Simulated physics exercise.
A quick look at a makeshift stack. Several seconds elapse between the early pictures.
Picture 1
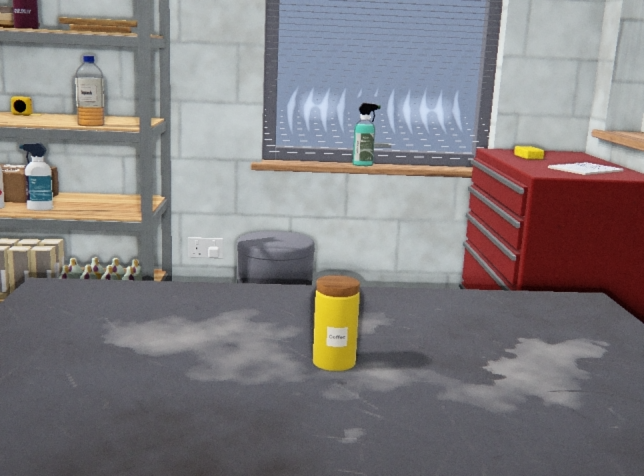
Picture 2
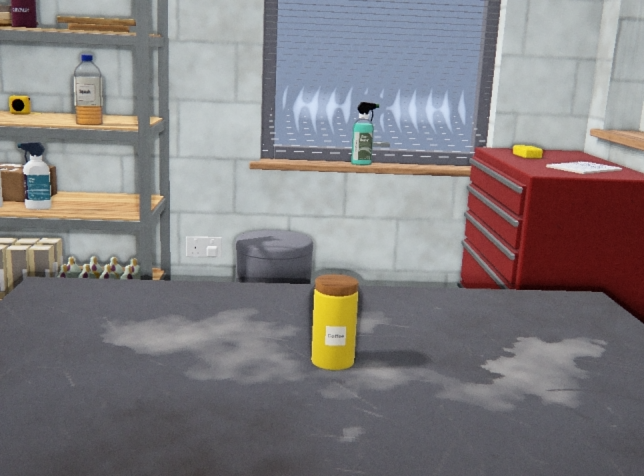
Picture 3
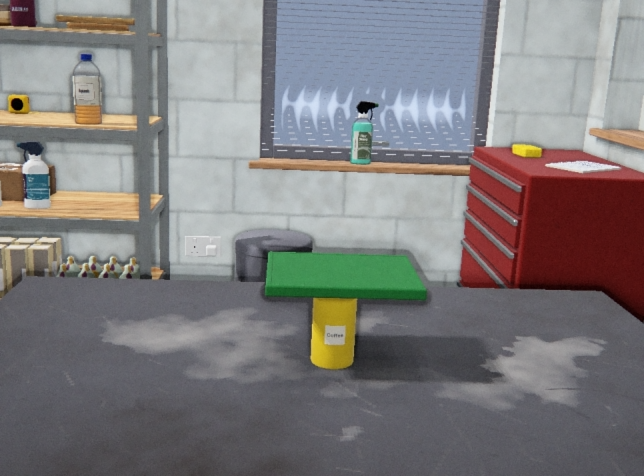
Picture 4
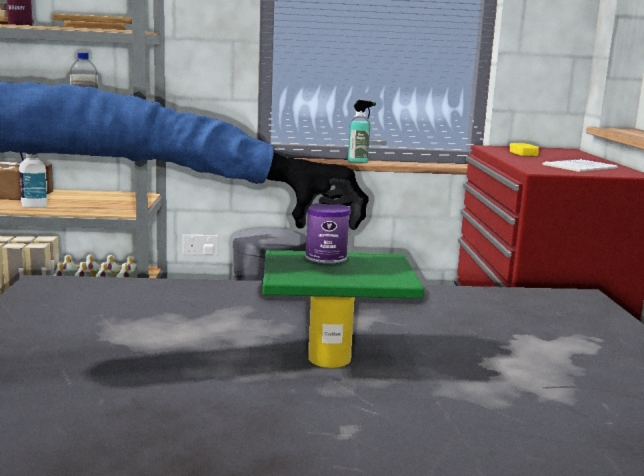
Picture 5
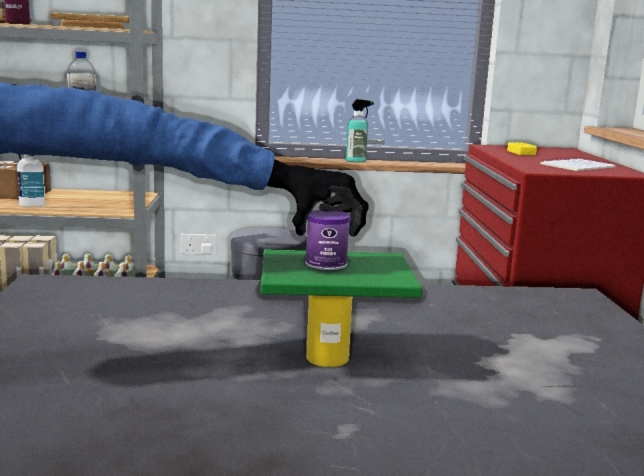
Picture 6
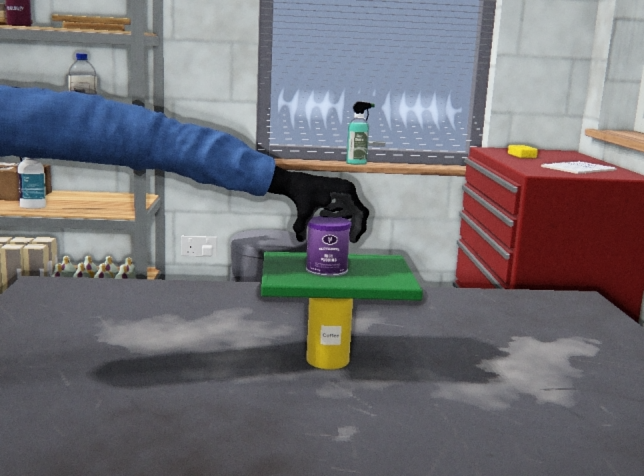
A green slab appeared balanced on top of a yellow jar on the dark table, then a black-gloved hand in a blue sleeve reached in from the left and lowered a purple tin onto it.
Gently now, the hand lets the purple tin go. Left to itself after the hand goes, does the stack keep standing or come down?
I reckon the stack bears the weight fine.
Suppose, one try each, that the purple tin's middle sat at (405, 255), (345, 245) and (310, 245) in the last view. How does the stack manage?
The stack tumbles down in the first case, remains standing in the second, and remains standing in the third.
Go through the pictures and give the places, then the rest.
In the first frame, the last thing is not in view yet.
In the second frame, the last thing is not in view yet.
In the third frame, the last thing is not in view yet; green lid (342, 274).
In the fourth frame, still above its spot; purple tin (327, 233); green lid (340, 273).
In the fifth frame, still above its spot; purple tin (328, 239); green lid (337, 272).
In the sixth frame, in place under the hand; purple tin (328, 246); green lid (338, 274).
Then, 0.30 s on from there, no change.
Then, 0.70 s on from there, purple tin resting near (328, 247).
In the end, all 3 unmoved. At the end, from the last picture's camera, purple tin near (328, 247). The stack stays up.
